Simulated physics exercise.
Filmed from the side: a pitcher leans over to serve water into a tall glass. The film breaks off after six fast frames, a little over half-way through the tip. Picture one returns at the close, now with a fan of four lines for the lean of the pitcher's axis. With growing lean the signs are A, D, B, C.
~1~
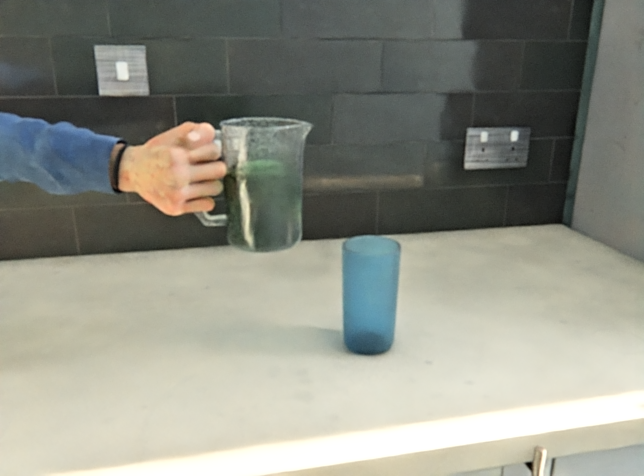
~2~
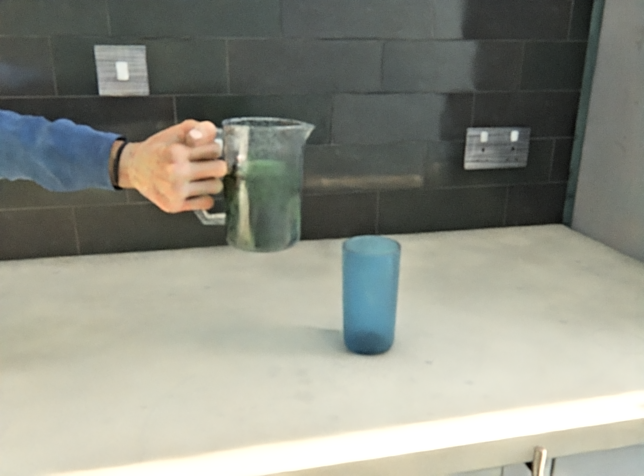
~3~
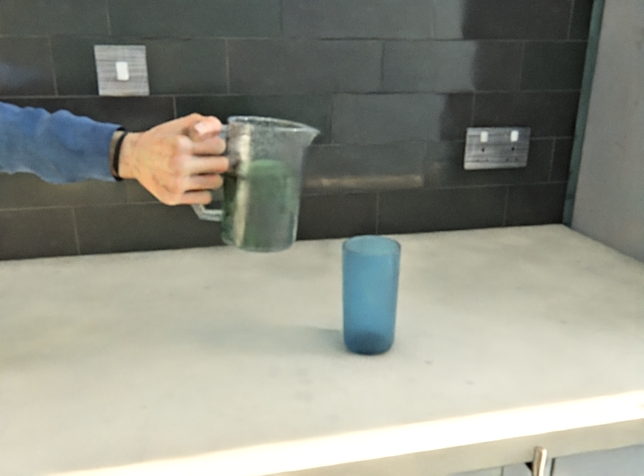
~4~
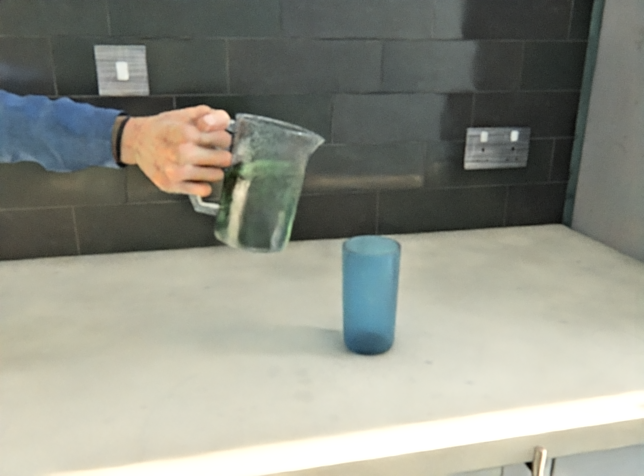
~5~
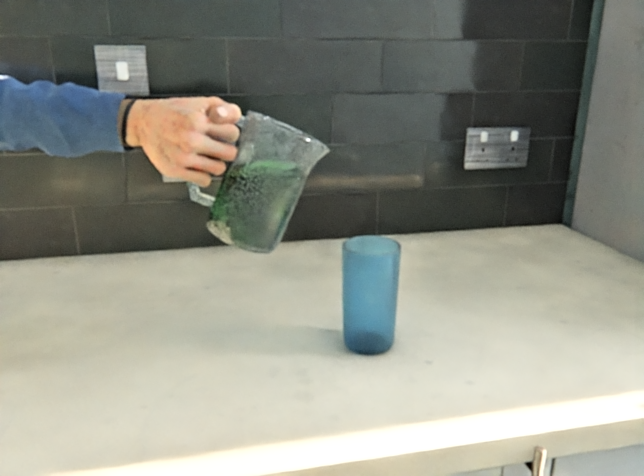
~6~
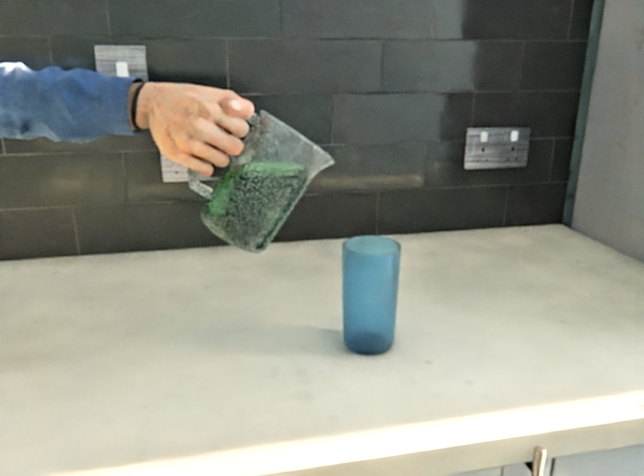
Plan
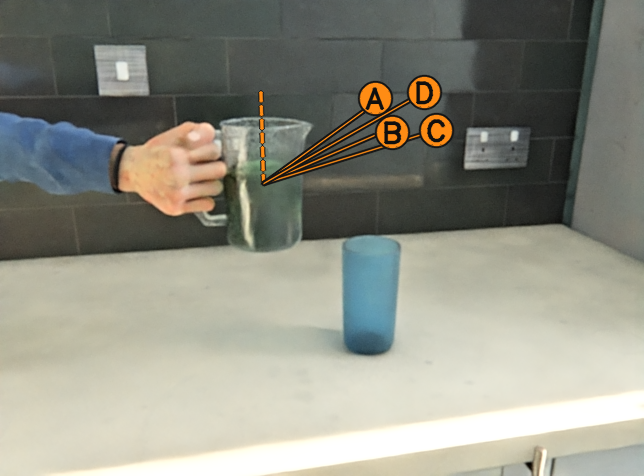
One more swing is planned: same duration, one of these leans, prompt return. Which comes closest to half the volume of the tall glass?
C works best here.
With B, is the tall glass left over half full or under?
Under half.
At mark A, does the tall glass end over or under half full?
Under half.
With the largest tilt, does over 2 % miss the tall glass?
No, it does not.
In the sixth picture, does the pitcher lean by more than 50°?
No, it does not.
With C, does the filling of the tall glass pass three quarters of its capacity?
No, less.
On the marked copy, A at (363, 111); B at (374, 135); C at (420, 135); D at (409, 100).
For mark A, the tall glass ends with about 10 % of what it can hold.
For mark B, the tall glass ends with about 33 % of what it can hold.
For mark C, the tall glass ends with about 49 % of what it can hold.
For mark D, the tall glass ends with about 19 % of what it can hold.
